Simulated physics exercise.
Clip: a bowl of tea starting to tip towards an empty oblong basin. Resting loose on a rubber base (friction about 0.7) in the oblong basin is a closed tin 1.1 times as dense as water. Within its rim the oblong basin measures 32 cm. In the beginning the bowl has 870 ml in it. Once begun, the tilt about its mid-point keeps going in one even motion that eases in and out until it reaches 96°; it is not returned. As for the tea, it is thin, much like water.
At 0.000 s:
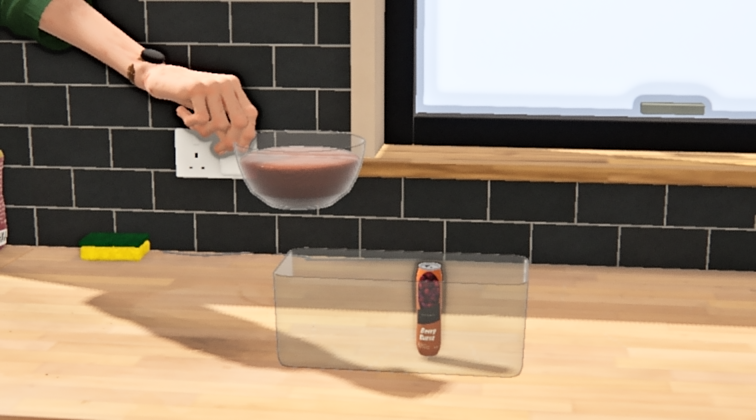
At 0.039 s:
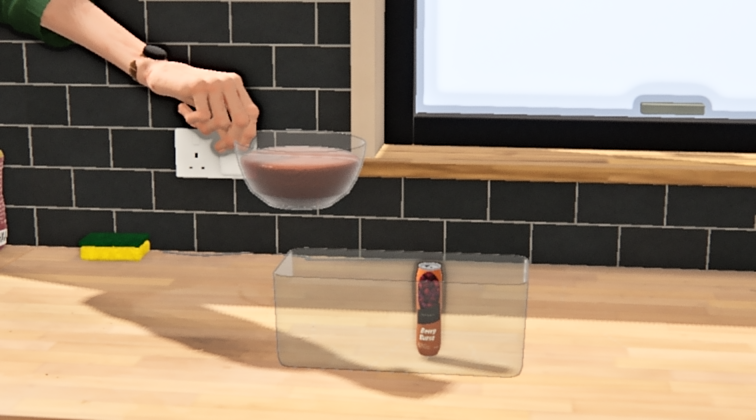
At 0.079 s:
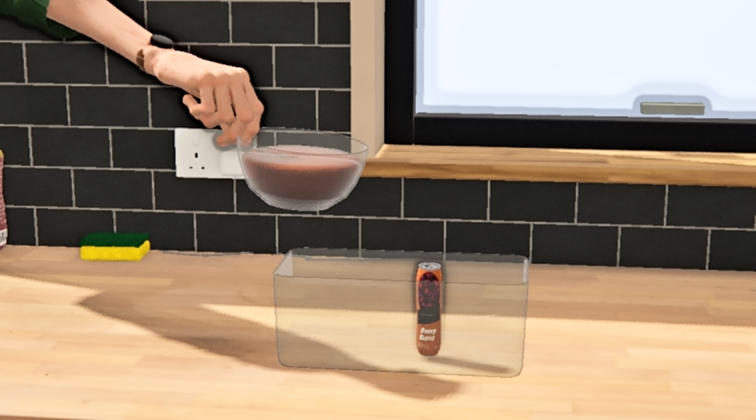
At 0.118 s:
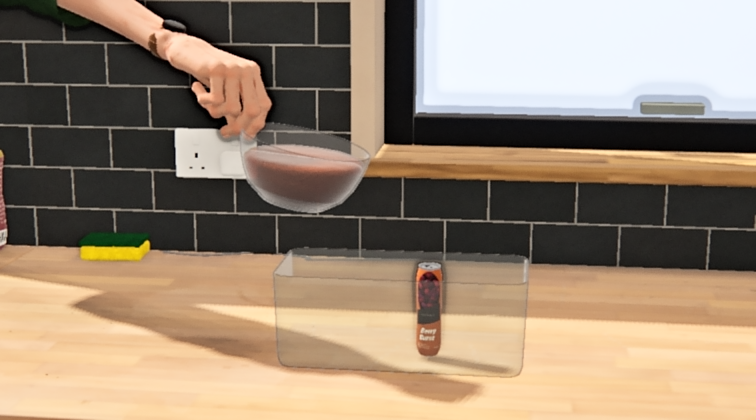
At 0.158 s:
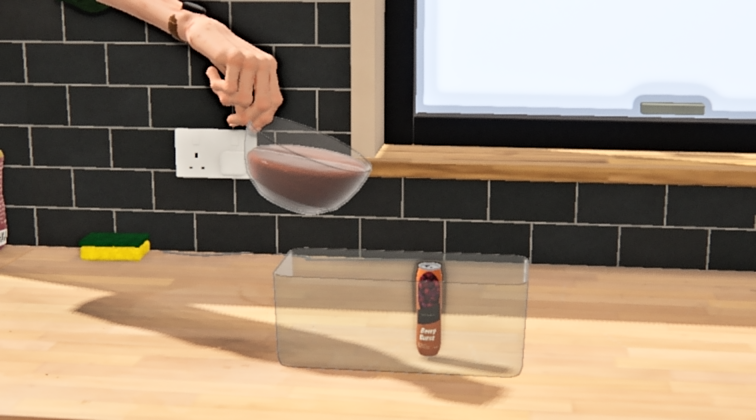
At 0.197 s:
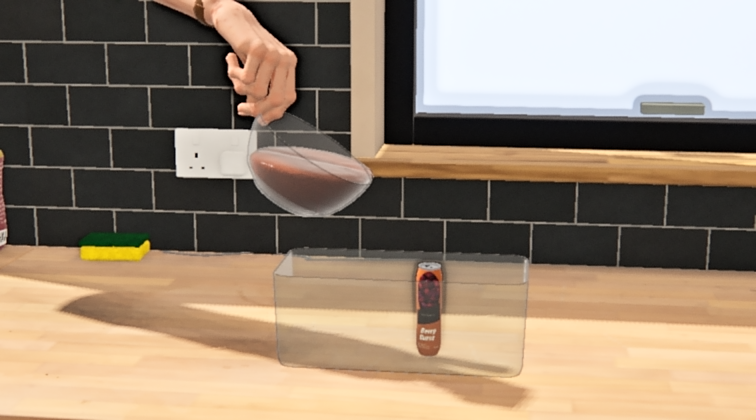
In this clip, a hand holds a clear bowl of reddish-brown liquid above a transparent oblong basin with a can in it on a wooden counter, then gradually tilts the bowl to the right, lowering its right rim.
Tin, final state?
Fallen.
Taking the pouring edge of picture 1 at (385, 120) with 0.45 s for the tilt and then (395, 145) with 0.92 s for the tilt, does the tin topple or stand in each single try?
Try 1: Still standing; try 2: Still standing.
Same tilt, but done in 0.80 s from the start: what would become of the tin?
Result: Tin still standing.
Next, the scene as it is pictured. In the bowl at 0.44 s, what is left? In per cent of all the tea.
About 20 per cent.
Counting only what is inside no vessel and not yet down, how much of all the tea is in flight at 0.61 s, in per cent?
It comes to some 4 percent of the total.
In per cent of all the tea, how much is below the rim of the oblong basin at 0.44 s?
Roughly 42 percent.
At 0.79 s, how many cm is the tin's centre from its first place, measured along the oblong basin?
Close to 1 cm.
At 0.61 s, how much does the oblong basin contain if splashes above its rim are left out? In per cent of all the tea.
Some 92 per cent.
By 0.44 s the tilt is 93° and 19 per cent is still to pour; the tin stands where it began.
By 0.61 s the tilt is 96° and 2 per cent is still to pour; the tin leans 12°.
By 0.79 s the tilt is 96° and 0 per cent is still to pour; the tin stands 1 cm from where it began.
By 0.99 s the tilt is 96° and 0 per cent is still to pour; the tin leans 37°.
At rest the tin lies on its side.
